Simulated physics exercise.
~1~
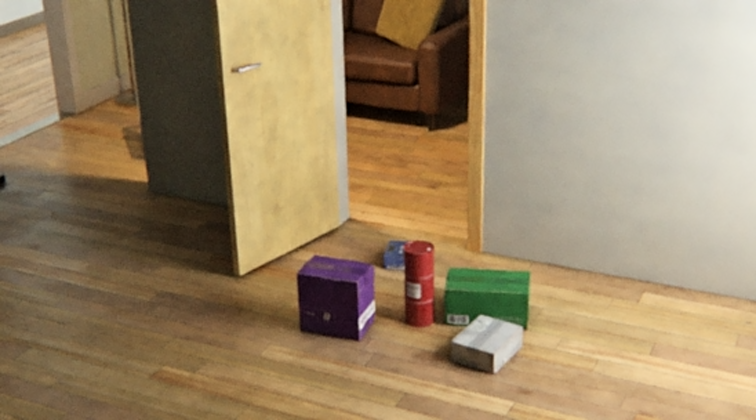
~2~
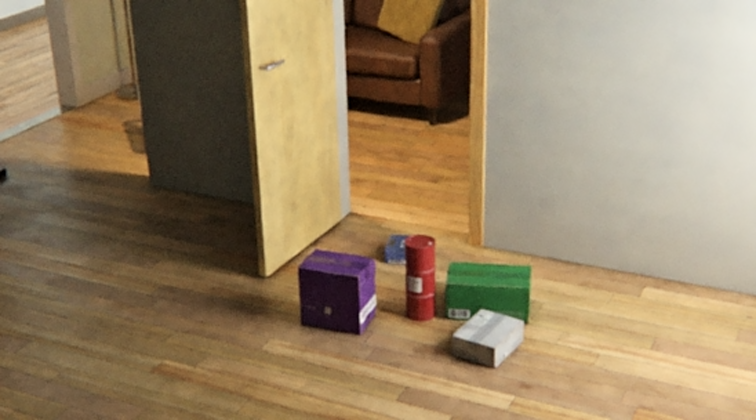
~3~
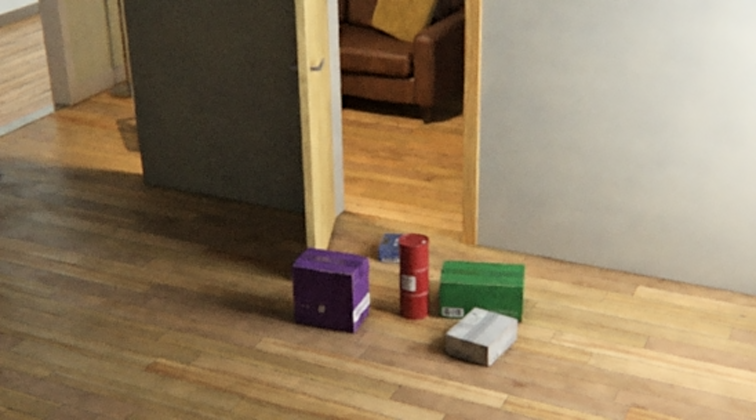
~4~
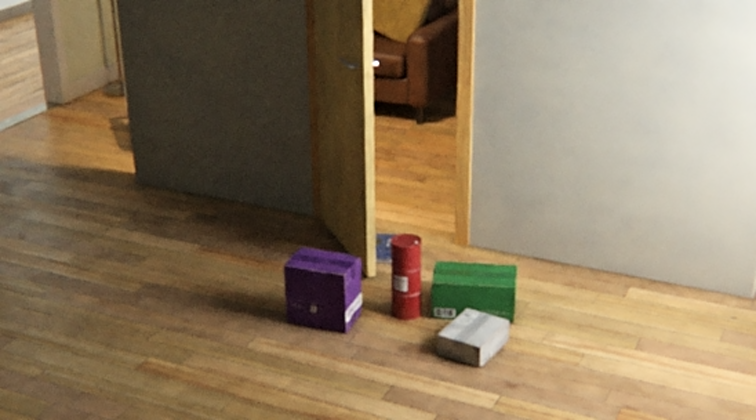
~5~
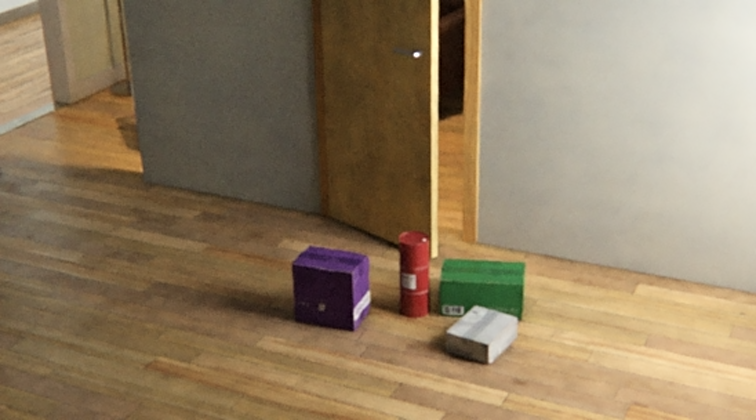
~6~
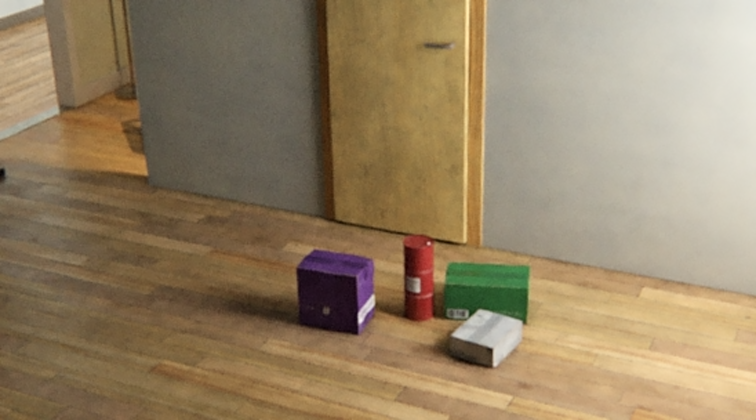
A pale wooden door starts wide open into a room with a plank floor, showing a brown leather sofa through the doorway. In front stand a purple box, a red canister, a green box and a white parcel, with a small blue box behind the canister. The door swings round toward the frame on the right, its edge passing behind the purple box. As it nears the blue box, the box slips from sight behind it. The door closes fully, hiding the sofa, and the other four objects remain where they were.
